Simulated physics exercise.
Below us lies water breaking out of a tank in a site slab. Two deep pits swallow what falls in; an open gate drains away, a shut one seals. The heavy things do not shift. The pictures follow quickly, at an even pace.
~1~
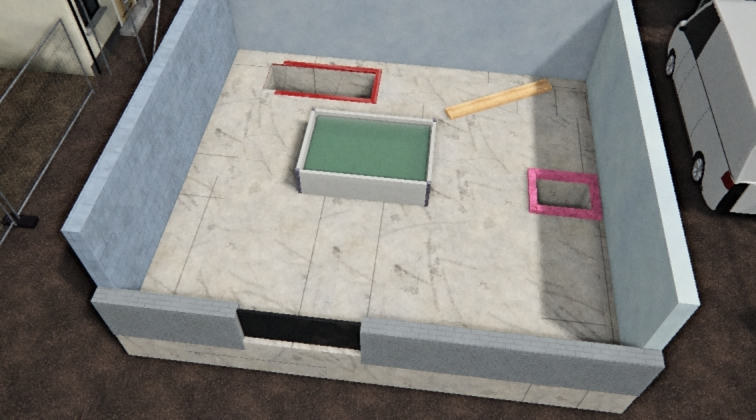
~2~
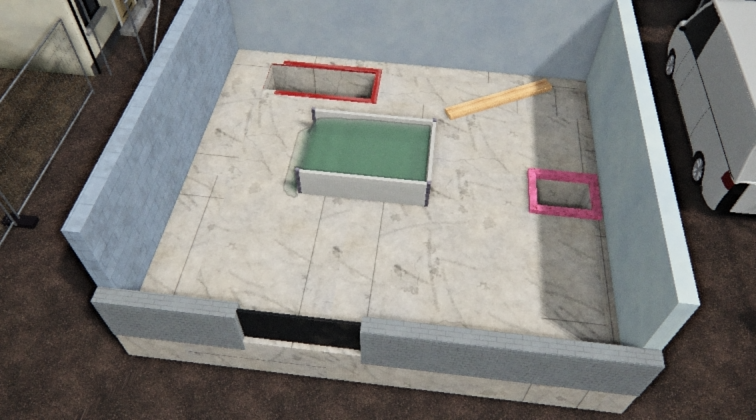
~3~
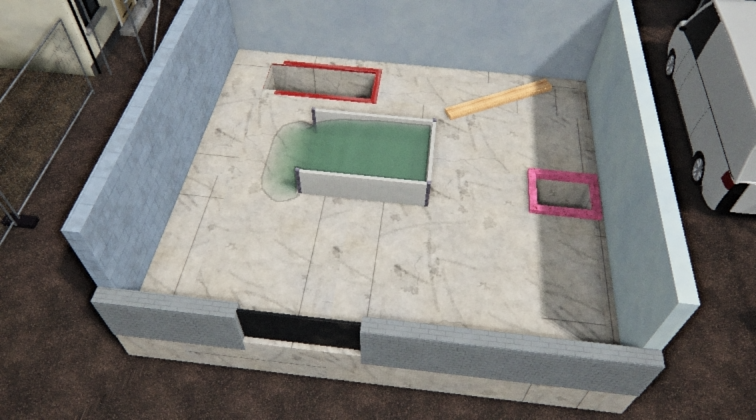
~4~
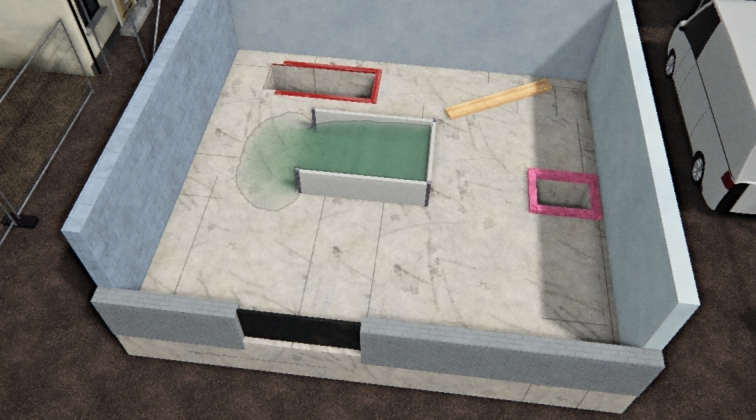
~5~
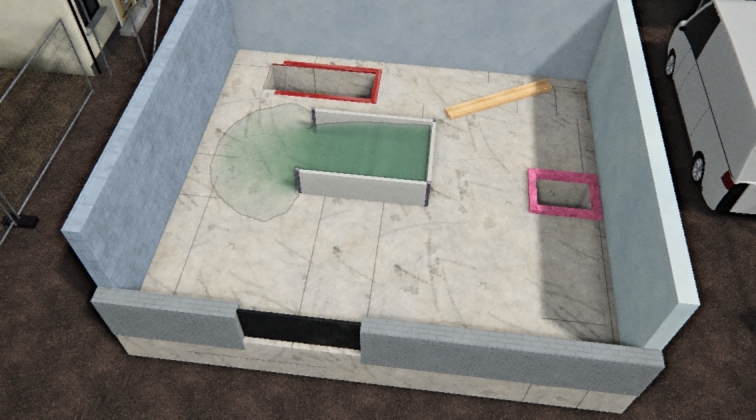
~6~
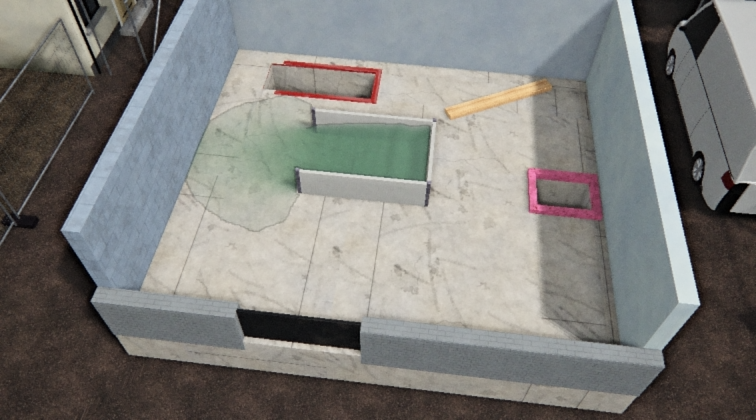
Green water in a walled tank pours out through its open left side and spreads leftward across the slab.
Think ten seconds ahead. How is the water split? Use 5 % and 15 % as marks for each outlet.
The gate takes under 5 %; the red pit takes over 15 %; the pink pit takes under 5 %.
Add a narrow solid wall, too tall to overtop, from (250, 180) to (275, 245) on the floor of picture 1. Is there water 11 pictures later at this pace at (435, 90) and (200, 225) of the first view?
As listed: Not flooded, awash.
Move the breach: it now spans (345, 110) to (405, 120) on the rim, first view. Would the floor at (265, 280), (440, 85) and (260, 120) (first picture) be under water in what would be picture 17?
As listed: No water, wet, clear.
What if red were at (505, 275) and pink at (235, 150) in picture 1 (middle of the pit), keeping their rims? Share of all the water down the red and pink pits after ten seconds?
Parts in a hundred: Red 8, pink 20.
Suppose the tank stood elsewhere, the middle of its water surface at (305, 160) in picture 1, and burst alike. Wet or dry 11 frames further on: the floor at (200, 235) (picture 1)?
At that place: Wet.
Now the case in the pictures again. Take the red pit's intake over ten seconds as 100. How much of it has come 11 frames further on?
Close to 0 %.
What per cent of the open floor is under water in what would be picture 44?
Close to 50 %.
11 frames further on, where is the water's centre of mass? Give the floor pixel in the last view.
At about (279, 159).
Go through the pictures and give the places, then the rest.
The first frame shows the water tank at (368, 148) is whole and still.
In the second frame, the front is at (292, 192), out from the gap at (309, 154).
In the third frame, the front is at (276, 196), out from the gap at (309, 156).
In the fourth frame, the front is at (244, 187), out from the gap at (309, 156).
In the fifth frame, water pours out at (309, 157) and has run to (215, 168).
In the sixth frame, the front is at (189, 173), out from the gap at (309, 157).
A moment on, water covers 15 % of the floor; the gate 0 %, the red pit 0 %, the pink pit 0 %.
Next, water covers 20 % of the floor; the gate 0 %, the red pit 1 %, the pink pit 0 %.
Then, water covers 30 % of the floor; the gate 0 %, the red pit 9 %, the pink pit 0 %.
Later, water covers 50 % of the floor; the gate 0 %, the red pit 26 %, the pink pit 0 %.
In the end, water covers 65 % of the floor; the gate 0 %, the red pit 37 %, the pink pit 0 %.
